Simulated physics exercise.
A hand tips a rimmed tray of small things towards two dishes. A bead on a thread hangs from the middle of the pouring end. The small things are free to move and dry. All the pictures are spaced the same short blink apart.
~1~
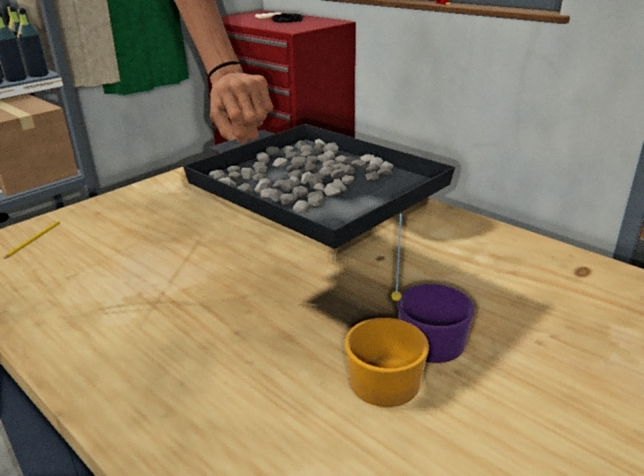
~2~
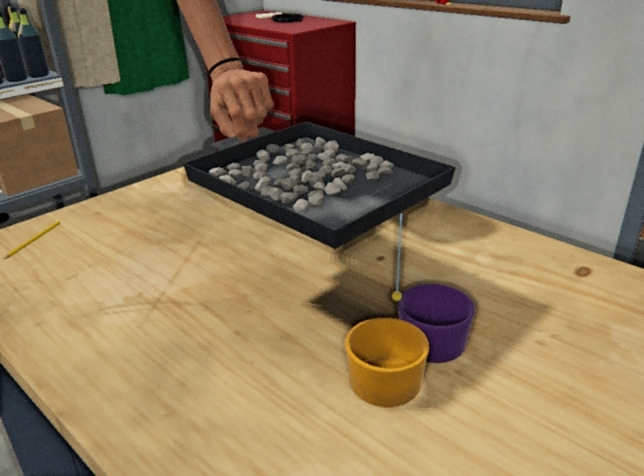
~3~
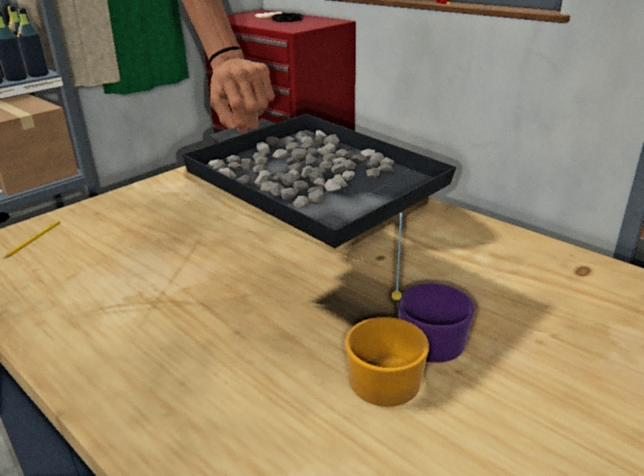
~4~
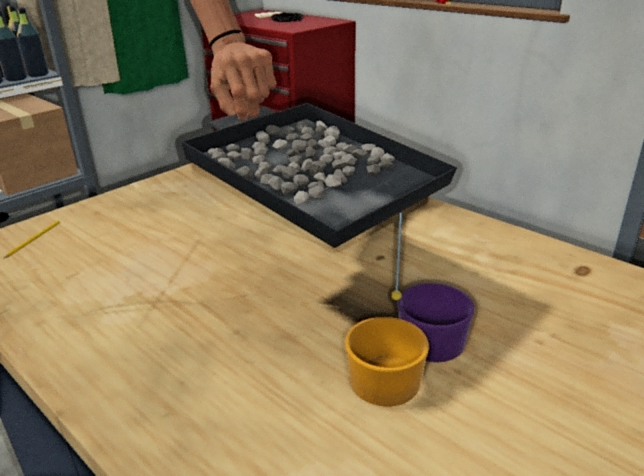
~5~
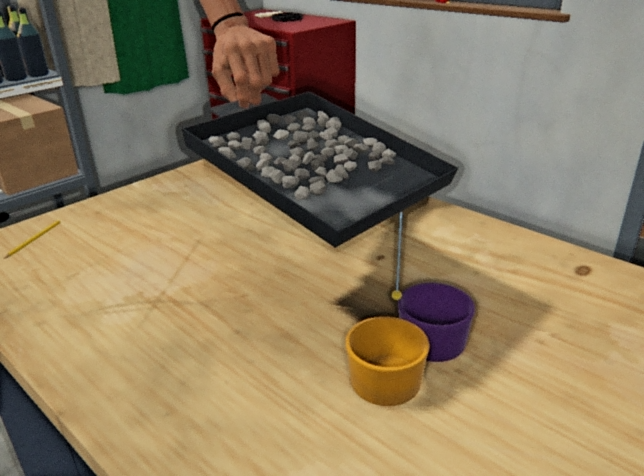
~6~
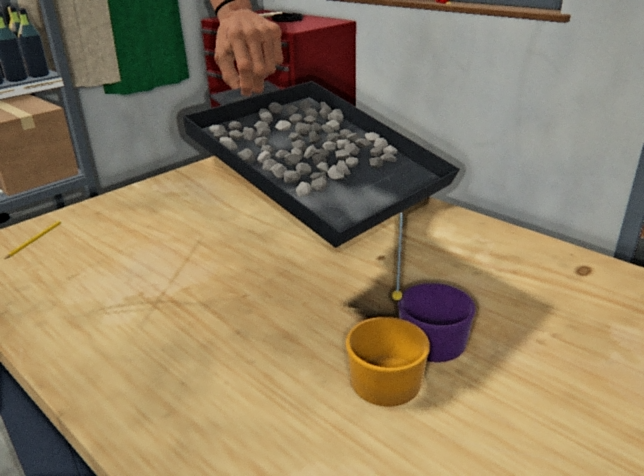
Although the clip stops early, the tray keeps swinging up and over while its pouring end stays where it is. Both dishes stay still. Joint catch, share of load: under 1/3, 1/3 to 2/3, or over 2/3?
Expect the dishes to keep a middle portion of the load, a third to two thirds.
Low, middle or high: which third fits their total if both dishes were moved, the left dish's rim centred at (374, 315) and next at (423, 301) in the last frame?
In order: Under a third, then less than a third.
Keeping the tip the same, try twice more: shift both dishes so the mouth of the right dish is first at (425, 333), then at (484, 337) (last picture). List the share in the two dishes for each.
That makes 50 per cent, followed by 10 per cent.
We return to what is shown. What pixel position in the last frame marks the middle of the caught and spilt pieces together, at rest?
Roughly pixel (441, 344).
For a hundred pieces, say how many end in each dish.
Left dish around 20, right dish around 30, both in a hundred.
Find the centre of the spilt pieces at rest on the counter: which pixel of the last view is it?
Centre, final frame: Roughly (551, 371).
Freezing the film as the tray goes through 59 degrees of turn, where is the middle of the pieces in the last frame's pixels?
Near (404, 187).
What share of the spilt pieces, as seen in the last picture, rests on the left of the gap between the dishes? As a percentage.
Near 10 per cent.
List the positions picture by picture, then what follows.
In the first picture, corners of the pouring end near (334, 228) and (451, 167), level; middle of the load near (296, 175), bits of gravel; left dish near (418, 377); right dish near (465, 335); bead on its thread near (396, 296).
In the second picture, corners of the pouring end near (335, 228) and (452, 167), level; middle of the load near (296, 173).
In the third picture, corners of the pouring end near (336, 228) and (453, 167), tipped barely, level across its low end; middle of the load near (296, 168).
In the fourth picture, corners of the pouring end near (337, 228) and (453, 167), tipped a little, level across its low end; middle of the load near (296, 160).
In the fifth picture, corners of the pouring end near (338, 229) and (455, 167), tipped a little, level across its low end; middle of the load near (298, 153).
In the sixth picture, corners of the pouring end near (340, 230) and (456, 168), tipped clearly, level across its low end; middle of the load near (299, 146); left dish near (419, 376); right dish near (466, 334).
Shortly afterwards, tray tipped steeply; all but a few on the tray; only a few in the air.
Next, tray tipped right over; near two thirds on the tray; a little in the right dish; a little outside both; a little in the air.
Some moments later, tray tipped past a quarter turn; near a quarter in the left dish; near a third in the right dish; near half outside both.
In the end, tray tipped past a quarter turn; near a quarter in the left dish; near a third in the right dish; near half outside both.
